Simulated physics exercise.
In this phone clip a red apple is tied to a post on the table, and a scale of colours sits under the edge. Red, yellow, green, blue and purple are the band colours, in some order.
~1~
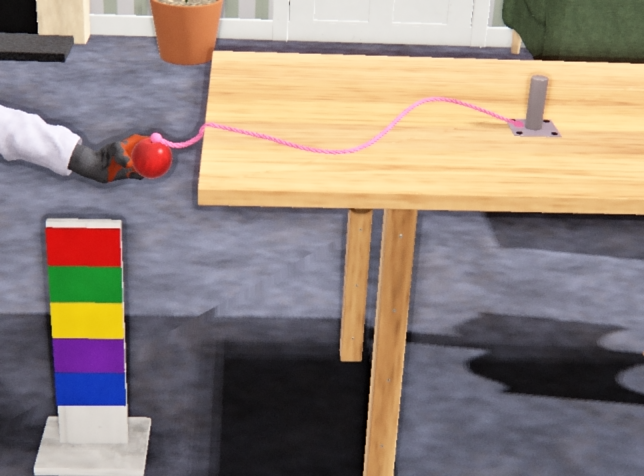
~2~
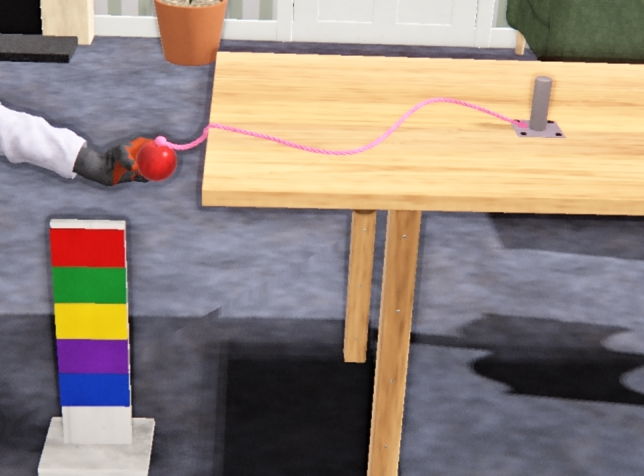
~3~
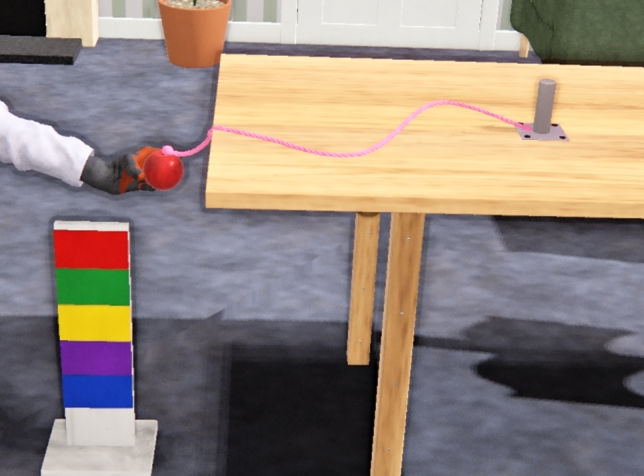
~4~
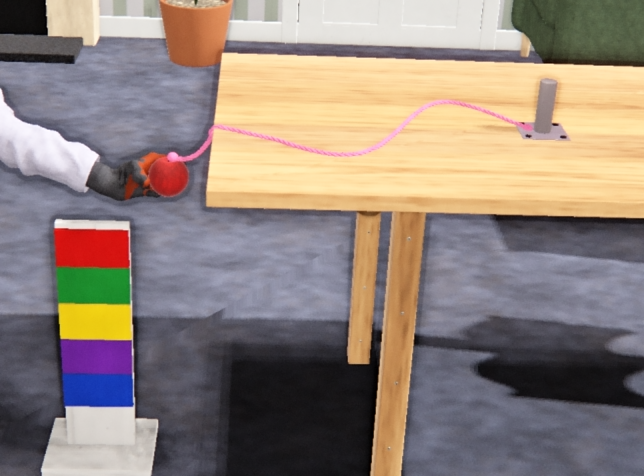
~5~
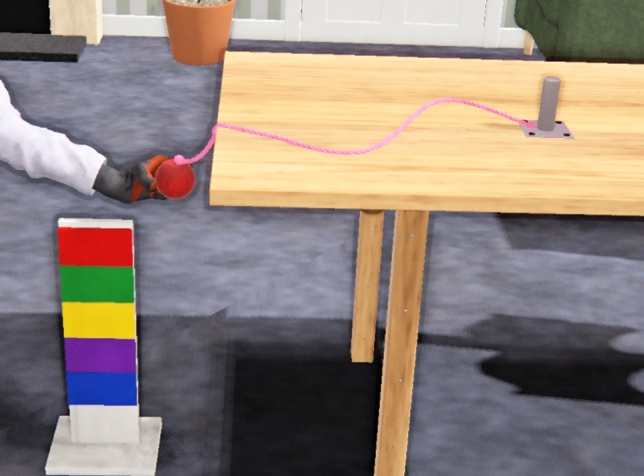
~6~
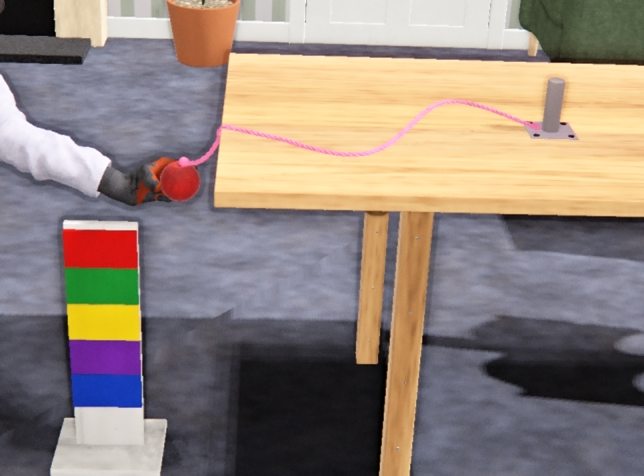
A white-sleeved arm with a dark hand holds a red apple just off the left edge of a pale wooden table, in a room seen from slightly above. A pink cord runs in a wavy line from the apple to a grey post on the tabletop, and a stand banded red, green, yellow, purple and blue is at lower left. The hand lowers the apple slightly and shifts it a little right, as the view drifts slightly left.
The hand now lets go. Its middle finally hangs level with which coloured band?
With the yellow band.
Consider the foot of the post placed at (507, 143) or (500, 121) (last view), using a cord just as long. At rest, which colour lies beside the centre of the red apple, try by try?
Answer, in order: Purple, purple.
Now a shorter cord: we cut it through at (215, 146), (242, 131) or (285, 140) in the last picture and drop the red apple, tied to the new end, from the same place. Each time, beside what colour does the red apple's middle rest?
Try 1: Green. Try 2: Red. Try 3: No band.
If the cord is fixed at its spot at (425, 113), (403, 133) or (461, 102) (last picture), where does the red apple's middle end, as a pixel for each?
Approximately (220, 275), (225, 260) and (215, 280), respectively.
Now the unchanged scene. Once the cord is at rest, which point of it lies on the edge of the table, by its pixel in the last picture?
About (343, 155).
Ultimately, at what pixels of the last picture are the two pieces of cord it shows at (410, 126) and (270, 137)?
One finishes at (333, 124) and the other at (219, 202).
Soon after, apple near (252, 302); level with yellow.
Then, apple near (202, 315); level with yellow.
At rest, apple near (215, 317); level with yellow. Its centre hangs level with the yellow band.
